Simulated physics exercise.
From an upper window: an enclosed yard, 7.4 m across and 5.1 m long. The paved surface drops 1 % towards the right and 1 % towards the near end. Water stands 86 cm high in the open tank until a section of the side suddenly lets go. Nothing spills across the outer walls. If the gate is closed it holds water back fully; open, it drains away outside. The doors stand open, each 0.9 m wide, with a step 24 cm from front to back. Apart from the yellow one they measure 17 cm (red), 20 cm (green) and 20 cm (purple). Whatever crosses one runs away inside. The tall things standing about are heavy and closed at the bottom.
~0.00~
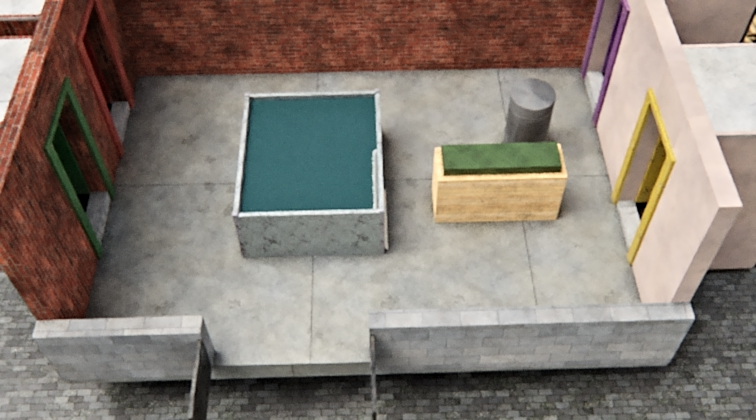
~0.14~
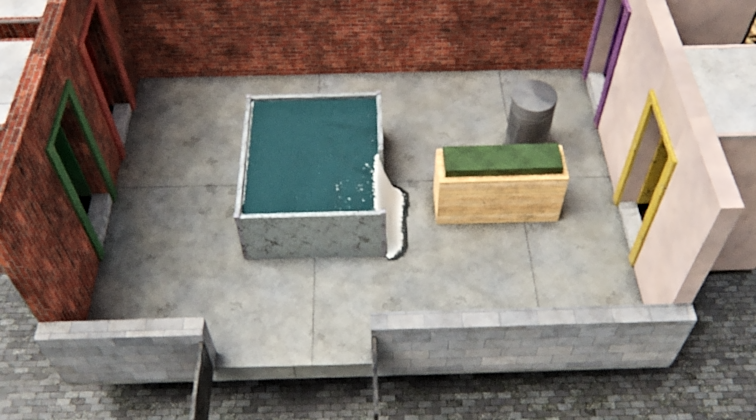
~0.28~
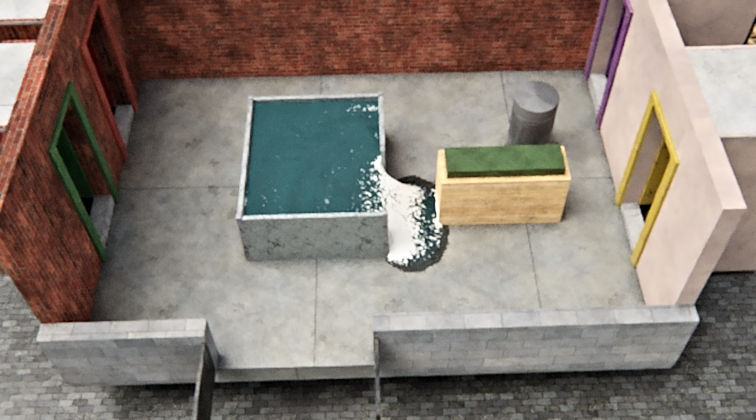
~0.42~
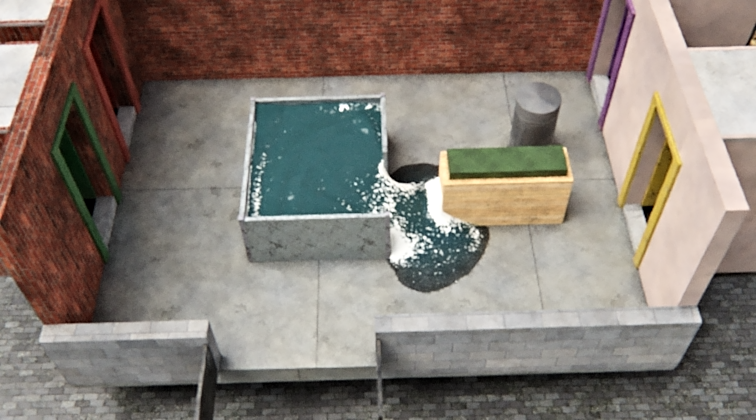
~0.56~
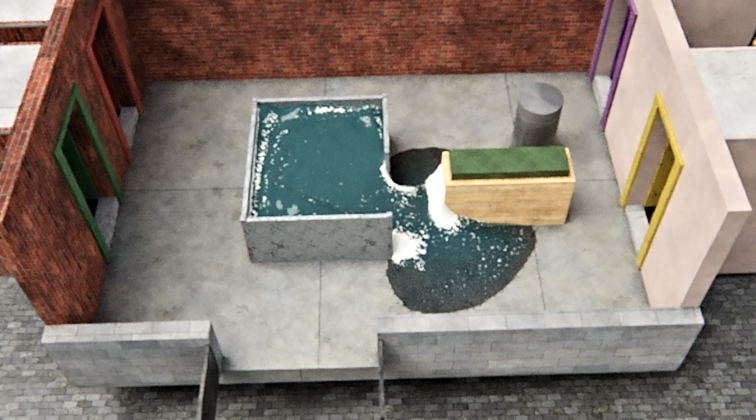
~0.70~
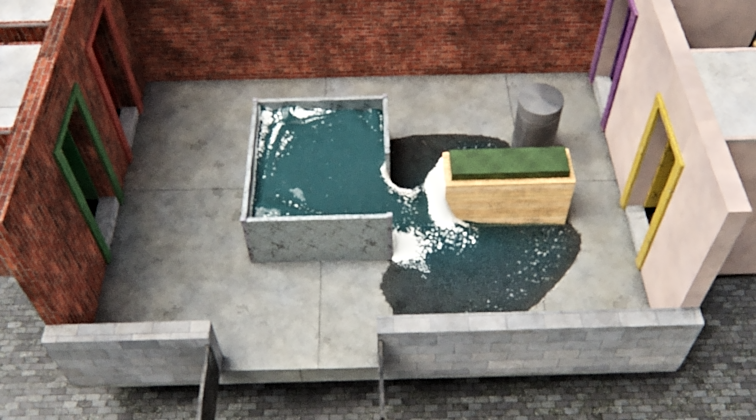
The clip opens on a walled yard with a full open tank beside a planter and a grey cylinder, the water still. Water then bursts from the tank's right side, foaming against the planter, and spreads around it across the paving towards the right and the near wall, while the tank's surface churns.
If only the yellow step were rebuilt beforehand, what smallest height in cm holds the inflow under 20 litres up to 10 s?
At least 23 cm or so.
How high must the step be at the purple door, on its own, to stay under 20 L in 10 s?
About 21 cm at purple.
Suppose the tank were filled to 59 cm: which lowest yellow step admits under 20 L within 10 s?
Then roughly 15 cm.
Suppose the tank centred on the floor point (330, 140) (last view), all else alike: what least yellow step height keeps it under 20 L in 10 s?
Some 16 cm.
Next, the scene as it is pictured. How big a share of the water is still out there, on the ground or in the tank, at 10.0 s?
About 90 per cent.
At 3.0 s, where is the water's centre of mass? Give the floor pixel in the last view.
At about (440, 209).
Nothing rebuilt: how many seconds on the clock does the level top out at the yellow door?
At about 2.4 s.
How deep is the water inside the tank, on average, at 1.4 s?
About 55 cm.
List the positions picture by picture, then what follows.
The first frame shows the open tank at (311, 153) is whole and still, 86 cm deep; the yellow door at (640, 185) is dry.
In the second frame, the front is at (404, 206), 0.4 m from the gap at (380, 206); 0.3 m2 of floor is wet, 86 cm left at the back.
In the third frame, the gap is at (382, 210), the front 0.8 m out at (442, 239); the back of the open tank holds 86 cm.
In the fourth frame, the front is at (482, 240), 1.4 m from the gap at (385, 212); 1.9 m2 of floor is wet, 82 cm left at the back.
In the fifth frame, water pours out at (387, 213) and has run 2.0 m, to (528, 246); about 7 cm deep outside, 74 cm at the back.
In the sixth frame, water pours out at (387, 213) and has run 2.6 m, to (574, 242); about 5 cm deep outside, 74 cm at the back; 0.8 m in a straight line remain to the yellow door at (649, 190).
After 1.4 s water covers 40 % of the floor, deepest (72 cm) near (660, 343); 3 cm at the yellow door, 16 litres in over its 10 cm step.
After 3.0 s water covers 55 % of the floor, deepest (37 cm) near (560, 333); 19 cm at the yellow door, 128 litres in over its 10 cm step.
After 10.0 s water covers 95 % of the floor, deepest (17 cm) near (646, 344); 13 cm at the yellow door, 246 litres in over its 10 cm step.
At the yellow door as built, the water arrived by 0.9 s and peaked near 26 cm at 2.4 s.
Run again over the same 10 s with other heights there, 35 litres in over 20.5 cm, 7 litres over 28 cm. The limit of 20 litres is kept from about 23 cm up.
